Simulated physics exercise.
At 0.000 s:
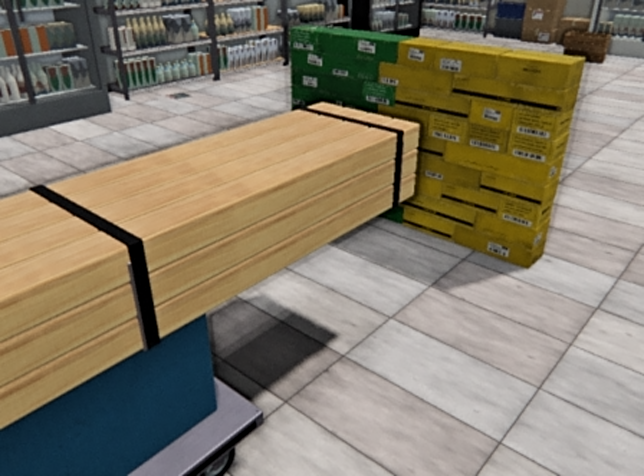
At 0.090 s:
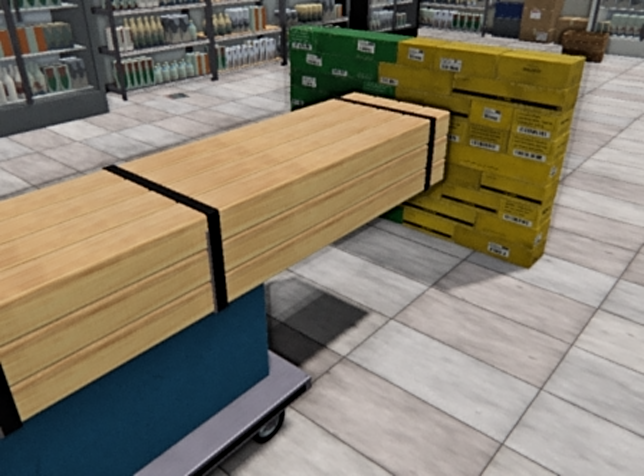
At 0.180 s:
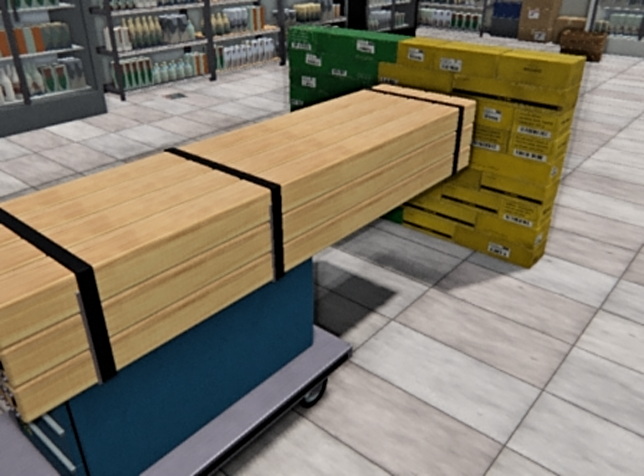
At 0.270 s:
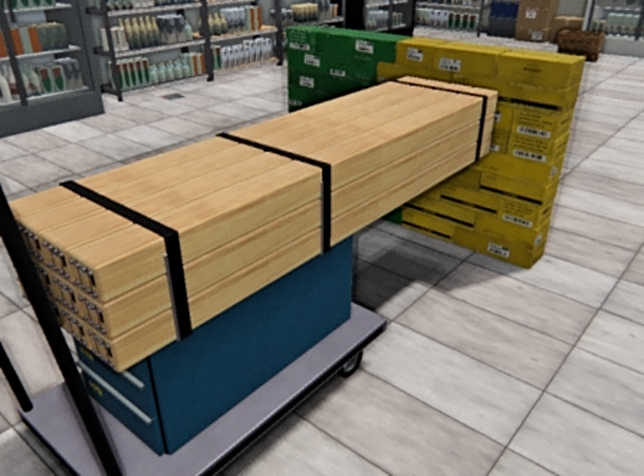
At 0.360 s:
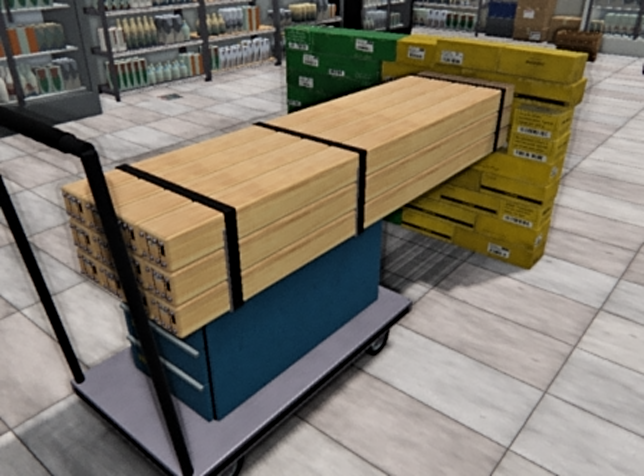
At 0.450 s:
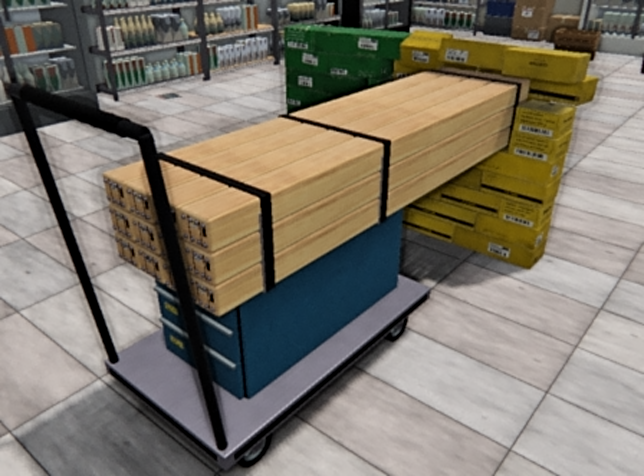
A trolley carrying strapped wooden planks on a blue cabinet rolled toward a wall of green and yellow boxes, and the jutting planks pushed into it, shifting and tilting some of the upper boxes.
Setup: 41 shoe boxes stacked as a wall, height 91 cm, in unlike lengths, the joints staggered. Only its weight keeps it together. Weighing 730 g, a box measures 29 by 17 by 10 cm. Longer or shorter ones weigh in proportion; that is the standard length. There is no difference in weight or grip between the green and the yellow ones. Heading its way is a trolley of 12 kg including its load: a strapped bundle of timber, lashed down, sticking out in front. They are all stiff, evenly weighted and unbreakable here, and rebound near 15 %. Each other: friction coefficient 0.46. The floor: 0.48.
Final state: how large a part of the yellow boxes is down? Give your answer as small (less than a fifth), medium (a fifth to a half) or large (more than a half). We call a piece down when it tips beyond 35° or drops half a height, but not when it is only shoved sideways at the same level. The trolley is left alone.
Medium - a fifth to a half.
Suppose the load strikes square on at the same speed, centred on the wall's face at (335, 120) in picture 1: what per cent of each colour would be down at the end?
Then green would be 60 per cent down and yellow 0 per cent.
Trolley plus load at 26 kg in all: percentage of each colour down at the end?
Down by colour: Green 20, yellow 40 per cent.
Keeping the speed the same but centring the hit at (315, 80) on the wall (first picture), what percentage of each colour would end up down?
Then green ends 40 per cent down and yellow 10 per cent.
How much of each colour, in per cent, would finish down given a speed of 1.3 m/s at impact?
Green 20%, yellow 70%.
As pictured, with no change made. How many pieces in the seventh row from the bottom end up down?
3.
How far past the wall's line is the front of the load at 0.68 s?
It has gone roughly 40 centimetres beyond.
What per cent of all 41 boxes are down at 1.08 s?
At that instant, 30 percent.
After 0.68 s, load 41 cm past the wall's line, still rolling; 8 of the 24 yellow boxes down (8 of 41 in all colours); top yellow box 19 mm lower.
After 1.08 s, load 78 cm past the wall's line, still rolling; 9 of the 24 yellow boxes down (12 of 41 in all colours); top yellow box 19 mm lower.
In the end (2.5 s), load 87 cm past the wall's line, stopped; 9 of the 24 yellow boxes down (12 of 41 in all colours); top yellow box 19 mm lower; top green box unmoved. That is 38 per cent. From the last view, middles, top yellow box near (538, 42), top green box near (308, 37).
